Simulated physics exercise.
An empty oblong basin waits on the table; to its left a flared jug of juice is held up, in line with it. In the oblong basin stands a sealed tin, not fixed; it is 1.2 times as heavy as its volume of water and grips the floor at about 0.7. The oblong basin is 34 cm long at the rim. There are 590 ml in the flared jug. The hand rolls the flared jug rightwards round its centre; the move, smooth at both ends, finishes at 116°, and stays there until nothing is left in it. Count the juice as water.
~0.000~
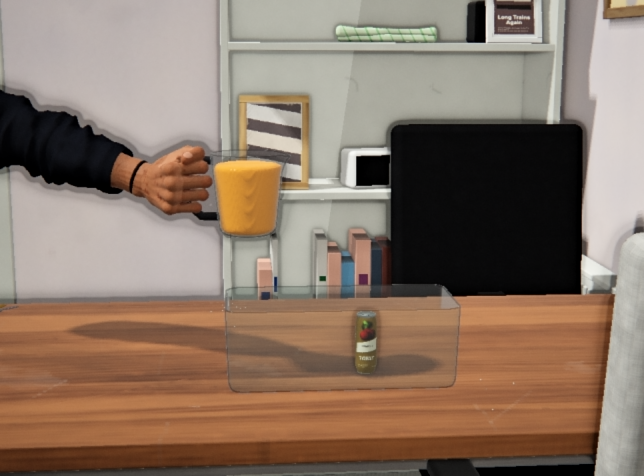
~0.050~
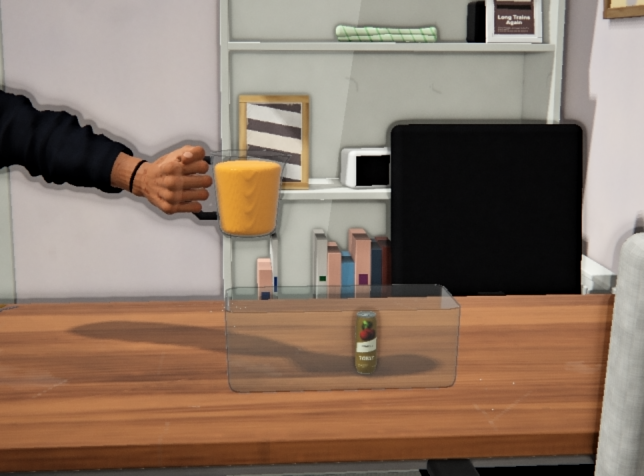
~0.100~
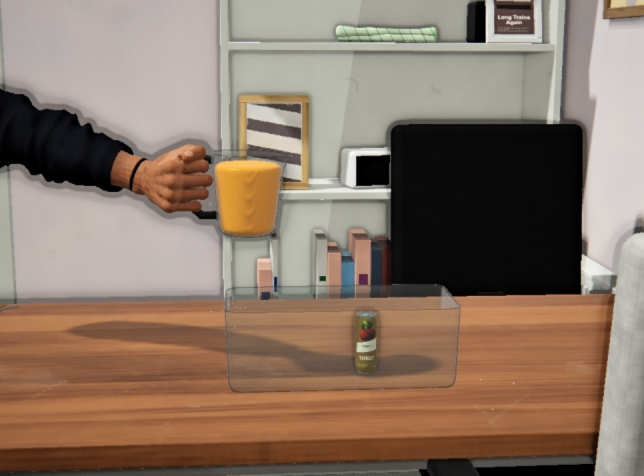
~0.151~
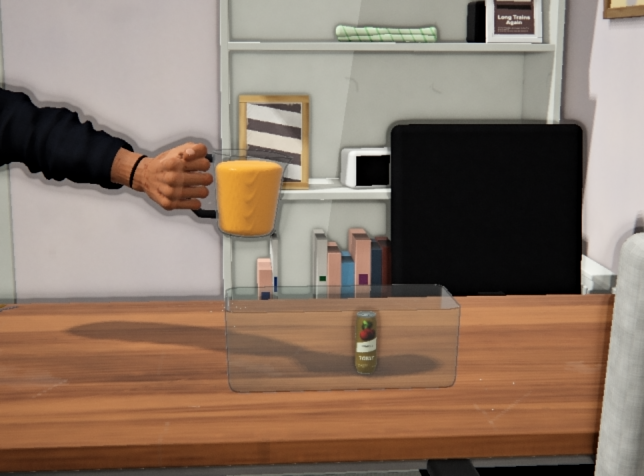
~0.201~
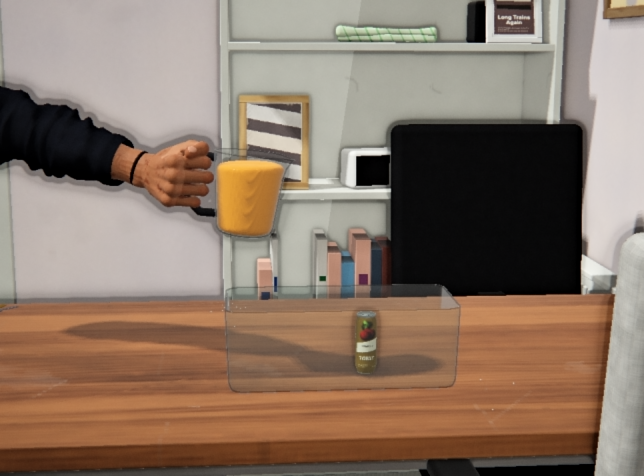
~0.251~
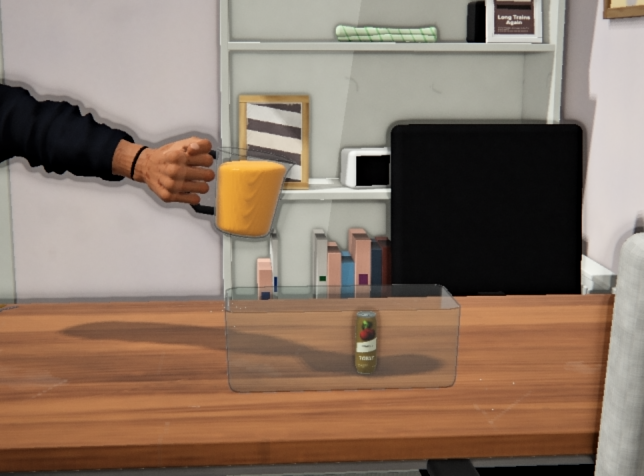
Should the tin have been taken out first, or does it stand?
It goes over.
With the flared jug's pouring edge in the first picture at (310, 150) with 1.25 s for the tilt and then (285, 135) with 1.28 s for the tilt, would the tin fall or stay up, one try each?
First it goes over; then it topples.
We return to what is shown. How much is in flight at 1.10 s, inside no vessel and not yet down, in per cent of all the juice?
Near 20 in a hundred.
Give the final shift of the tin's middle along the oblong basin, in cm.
Some 7.0 cm.
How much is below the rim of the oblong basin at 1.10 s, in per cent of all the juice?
About 62 per cent.
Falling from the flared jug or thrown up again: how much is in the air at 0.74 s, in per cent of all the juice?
Some 18 per cent.
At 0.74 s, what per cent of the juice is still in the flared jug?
Some 78 per cent.
By 0.74 s the tilt is 64° and 78 per cent is still to pour; the tin stands where it began.
By 1.10 s the tilt is 104° and 17 per cent is still to pour; the tin leans 27°.
By 1.48 s the tilt is 116° and 0 per cent is still to pour; the tin lies on its side.
By 1.89 s the tilt is 116° and 0 per cent is still to pour; the tin lies on its side.
At rest the tin lies on its side.
